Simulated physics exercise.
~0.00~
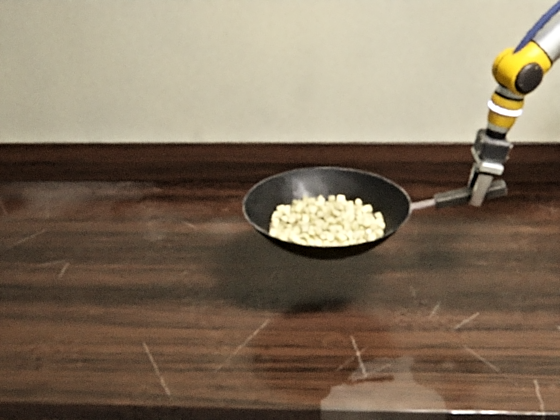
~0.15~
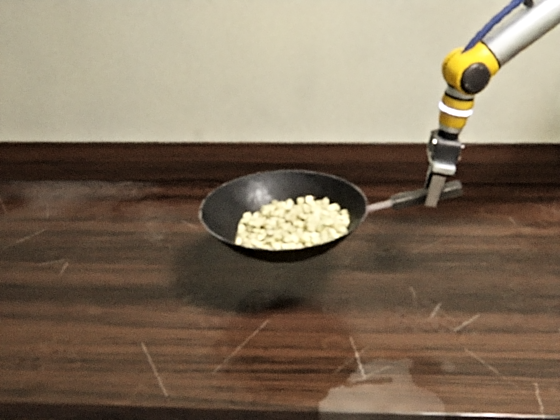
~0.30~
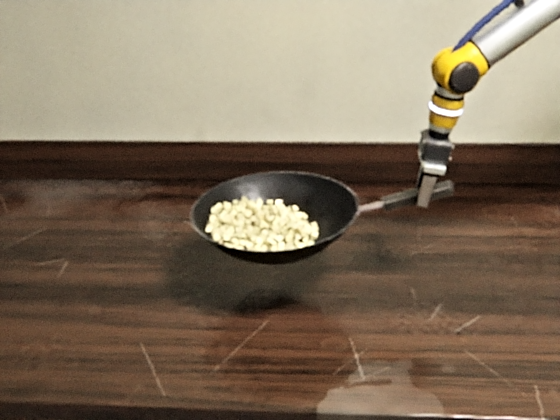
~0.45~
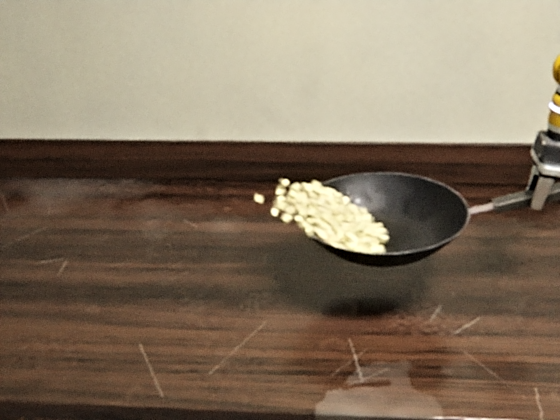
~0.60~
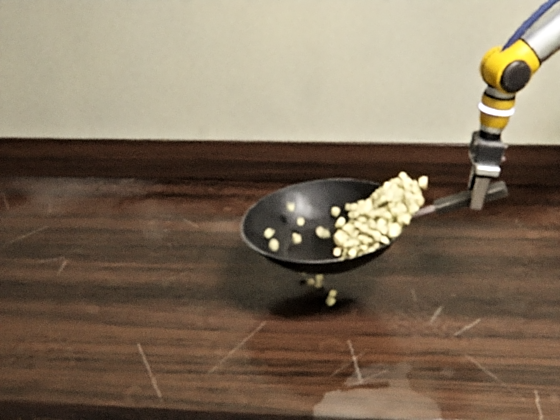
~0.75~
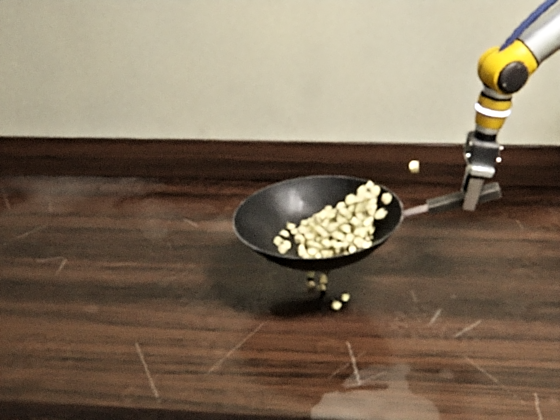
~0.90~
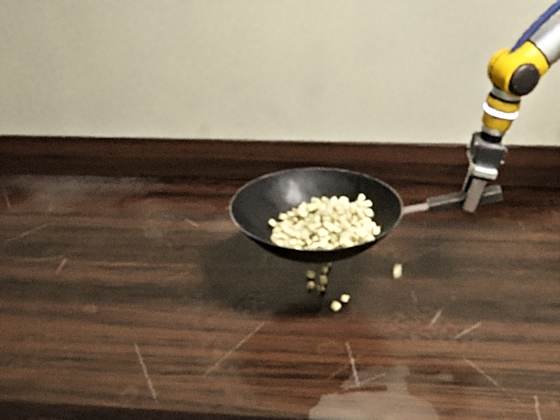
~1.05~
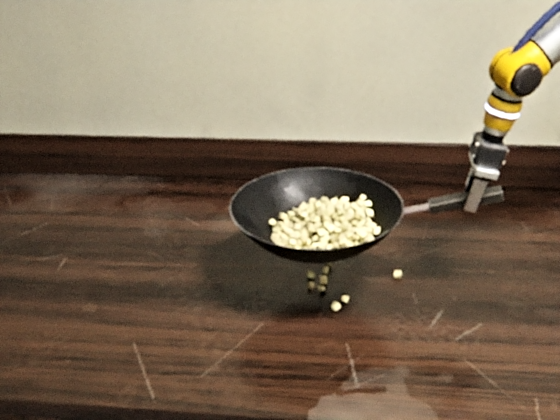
A yellow and grey robot arm at the right holds a black wok of pale vegetable dice above a dark, scratched wooden tabletop, seen from the front and slightly above against a plain pale wall. The arm draws the wok to the left, then swings it right, and the dice surge up over the left rim. As the wok moves back left, the dice pile against the handle side, and one flies off to the right. The load slumps back into a heap, and the wok comes to rest upright, with most dice inside and a few scattered on the table.
